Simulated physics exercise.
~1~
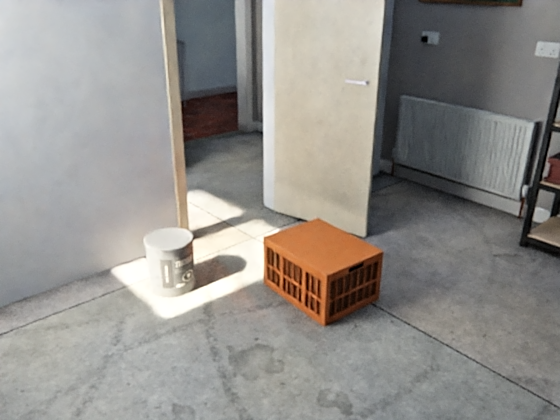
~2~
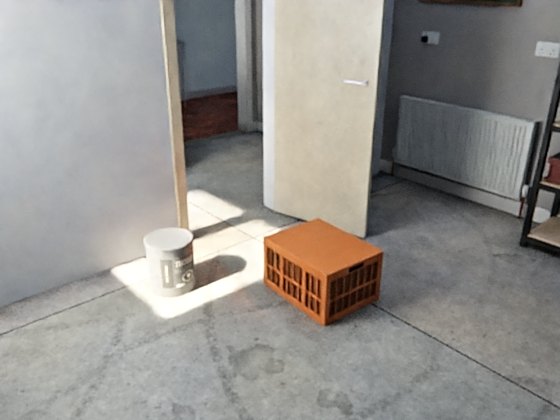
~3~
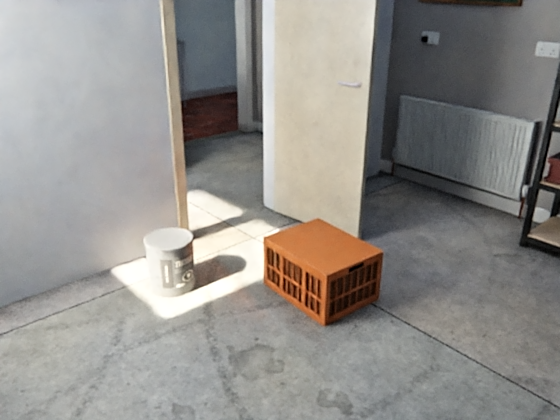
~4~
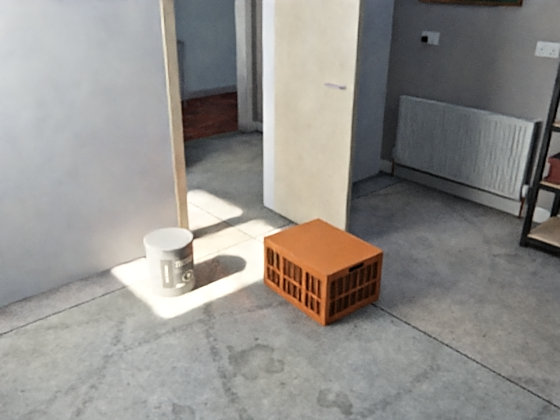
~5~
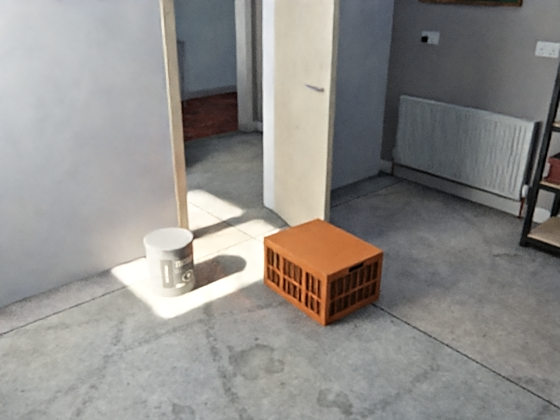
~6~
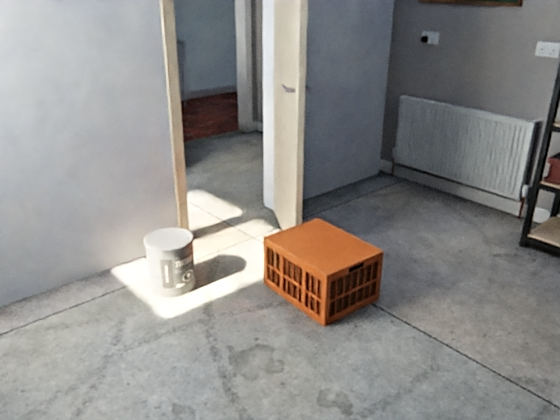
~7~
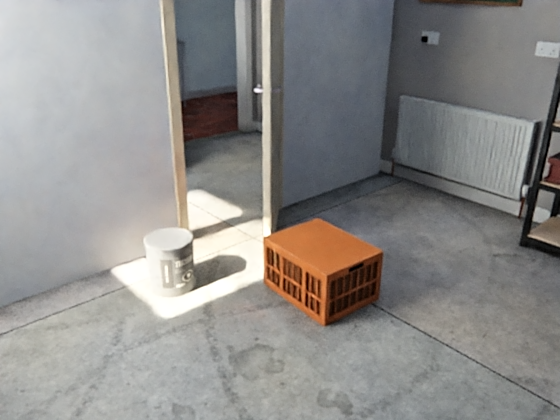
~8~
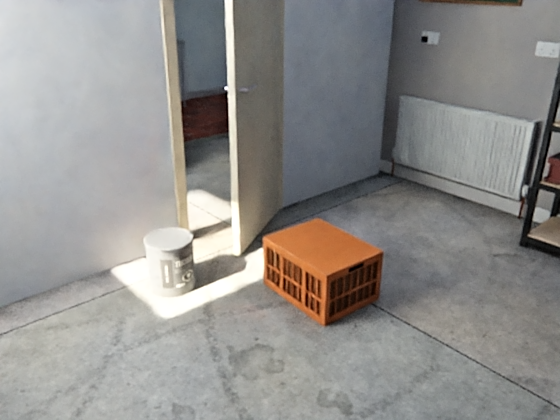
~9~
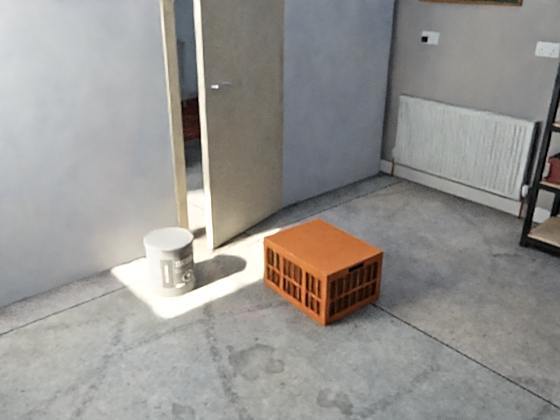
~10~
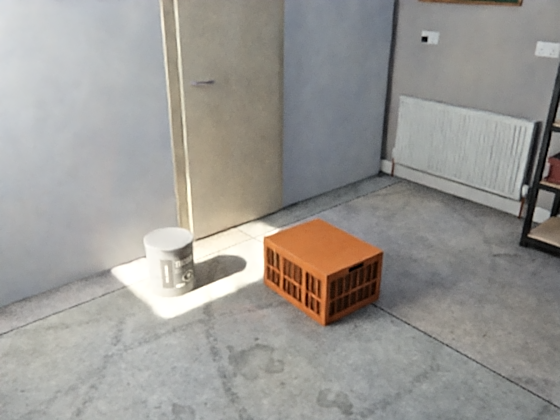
In a bare room with a concrete floor, a door that stood wide open swung steadily around on its hinges until it shut fully in its frame, while the grey pail and the orange chest stayed where they were on the floor.
